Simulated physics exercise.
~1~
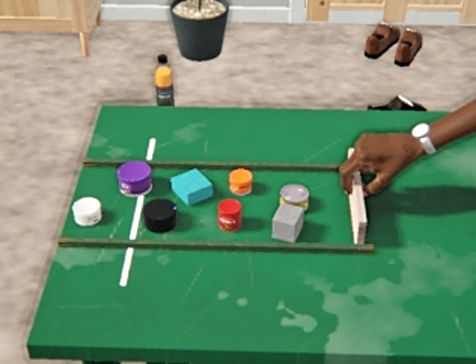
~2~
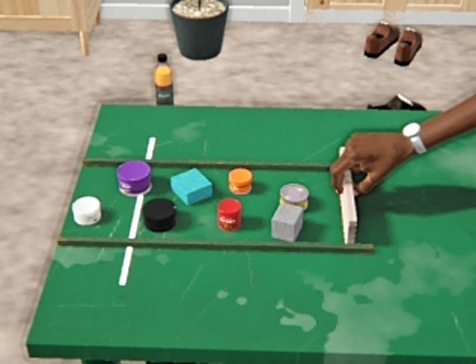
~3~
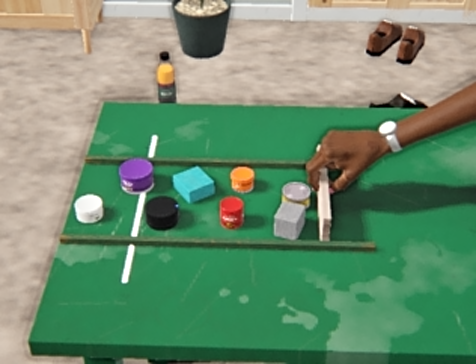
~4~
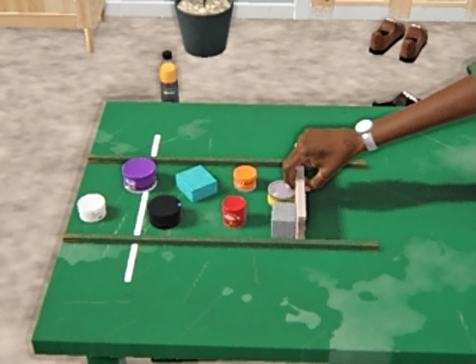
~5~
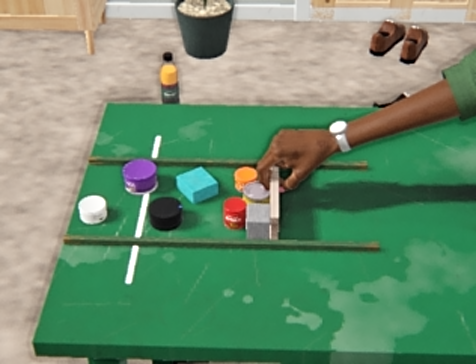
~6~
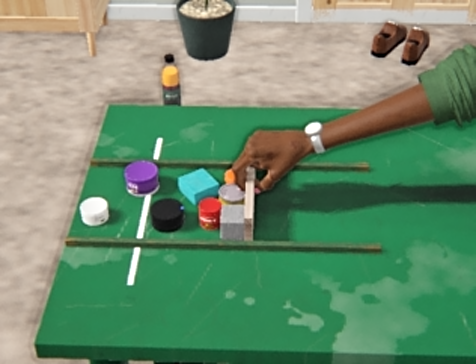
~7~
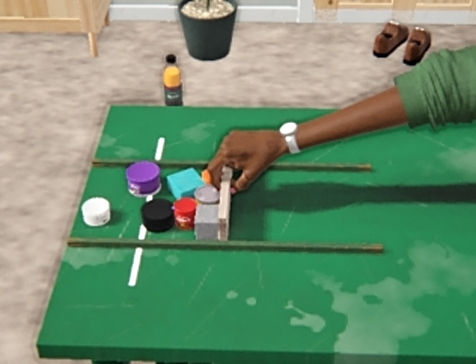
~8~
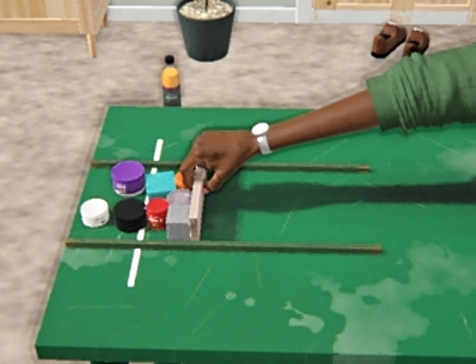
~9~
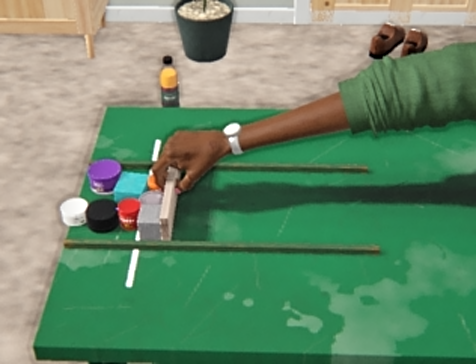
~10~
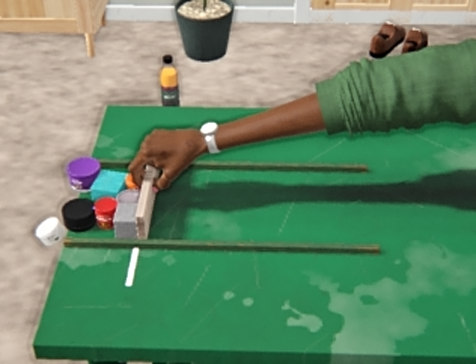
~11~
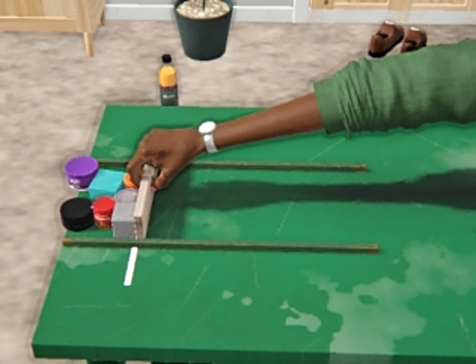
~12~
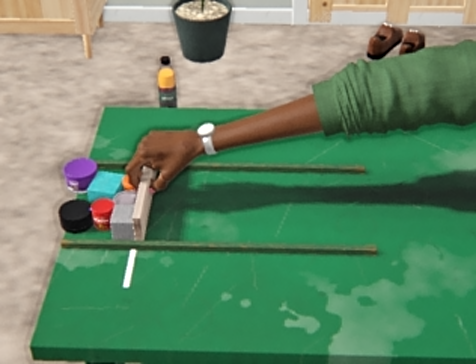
On a green table, a hand sliding a board left between rails, bunching small tubs and blocks until the white tub falls off.
